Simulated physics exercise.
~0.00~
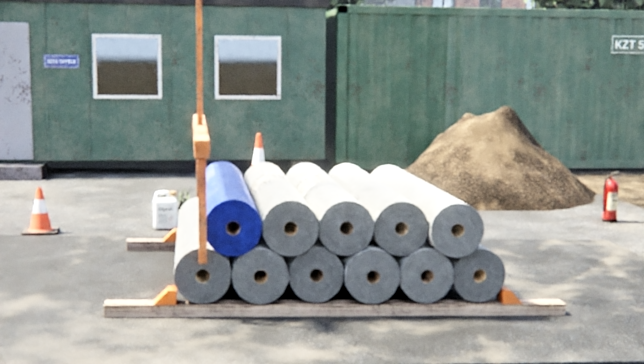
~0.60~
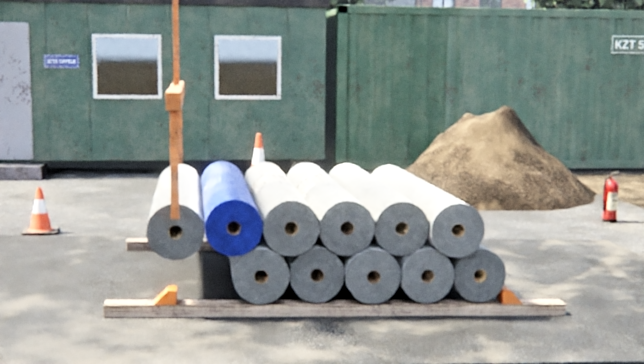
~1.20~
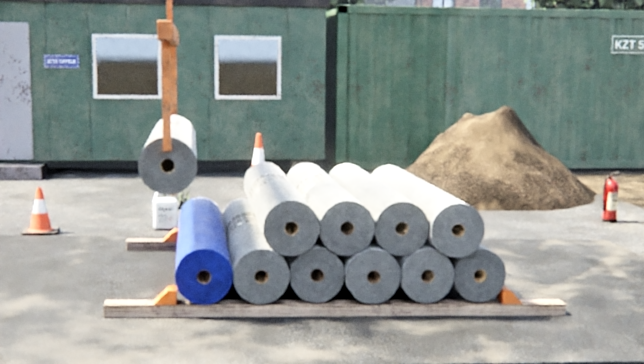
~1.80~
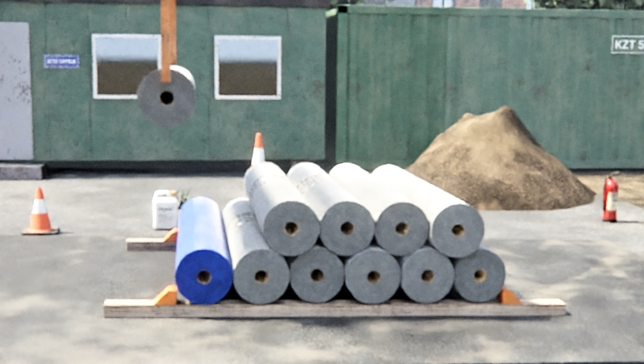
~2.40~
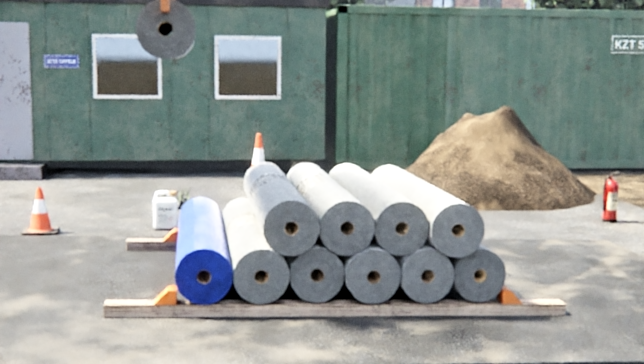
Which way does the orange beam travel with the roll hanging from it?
The beam moves up, carrying the grey roll above the stack until the beam is out of view at the top.
